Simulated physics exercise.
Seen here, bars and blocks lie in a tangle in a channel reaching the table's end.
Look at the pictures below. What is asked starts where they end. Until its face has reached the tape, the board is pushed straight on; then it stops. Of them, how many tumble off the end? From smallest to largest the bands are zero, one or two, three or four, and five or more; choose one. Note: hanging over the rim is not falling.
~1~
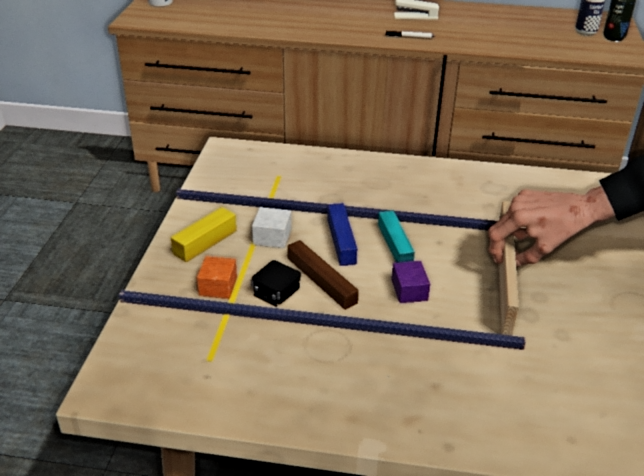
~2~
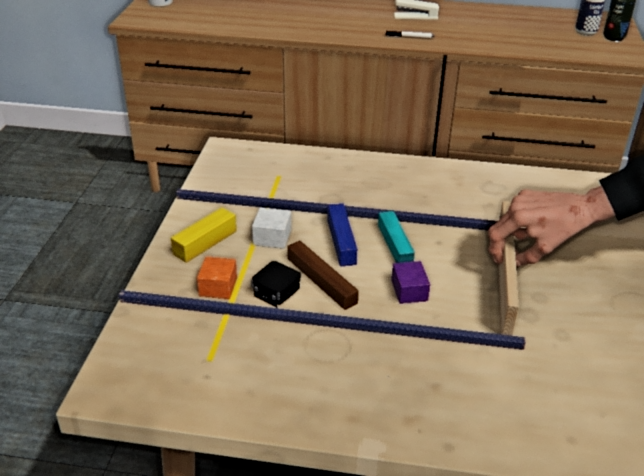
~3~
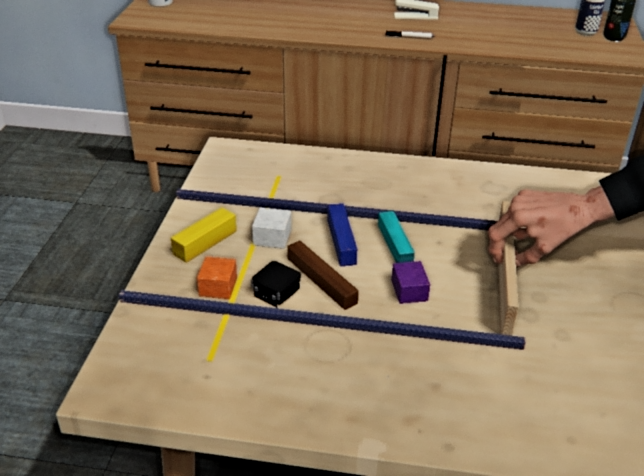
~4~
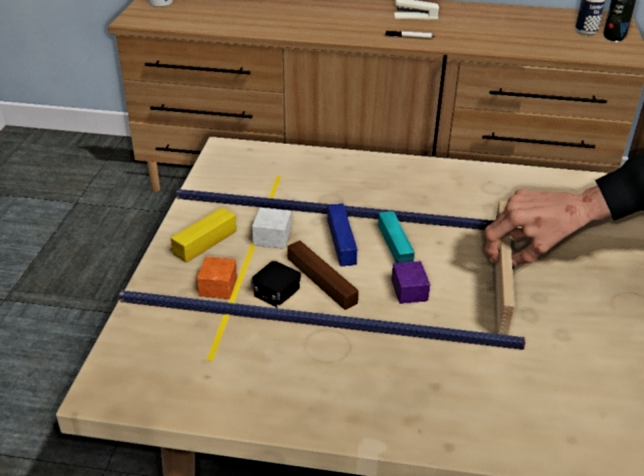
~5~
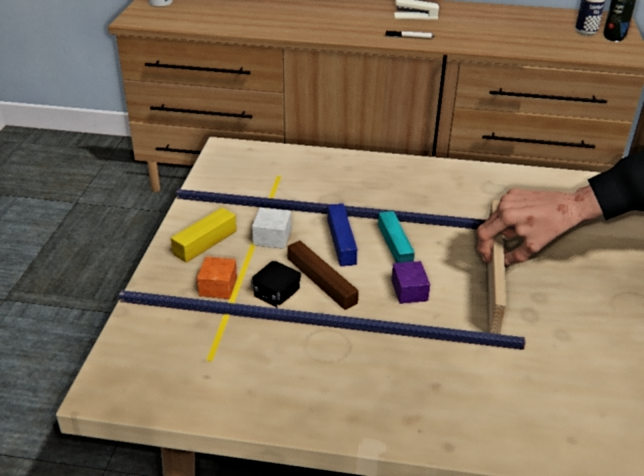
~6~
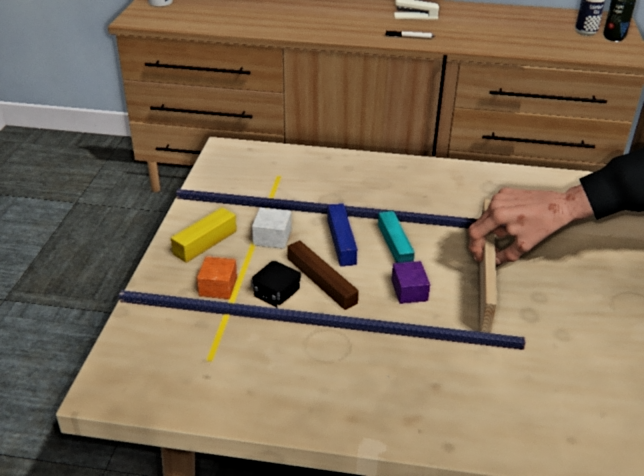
The right band is zero.
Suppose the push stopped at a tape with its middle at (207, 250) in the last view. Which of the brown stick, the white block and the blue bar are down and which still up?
Brown stick - stays in place, white block - stays in place, blue bar - stays in place.
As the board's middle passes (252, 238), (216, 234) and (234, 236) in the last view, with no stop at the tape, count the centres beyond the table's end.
Taking the three positions in turn, the counts come to 0, 2 and 1.
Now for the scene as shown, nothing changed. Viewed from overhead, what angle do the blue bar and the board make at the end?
I'd put it at about 0°.
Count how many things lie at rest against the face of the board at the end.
The figure is 2.
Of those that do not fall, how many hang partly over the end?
1, I think.
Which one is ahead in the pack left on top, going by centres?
The orange block.
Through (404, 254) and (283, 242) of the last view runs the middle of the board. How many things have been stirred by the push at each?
Note: First position 2; second position 8.
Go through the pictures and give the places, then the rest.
The first picture shows yellow stick (205, 234); orange block (218, 277); white block (272, 228); board (507, 265); tape (250, 254).
The second picture shows orange block (218, 277); board (507, 265).
The third picture shows white block (272, 228); turquoise stick (396, 239).
The fourth picture shows yellow stick (205, 234); purple block (410, 282).
The fifth picture shows orange block (218, 277); blue bar (342, 234).
The sixth picture shows yellow stick (205, 234); orange block (218, 277); white block (272, 228); board (487, 263); tape (250, 254).
Soon after, none off yet; yellow stick at rest near (205, 234); orange block at rest near (218, 277); white block at rest near (272, 228).
At rest, the number that fall off is zero.
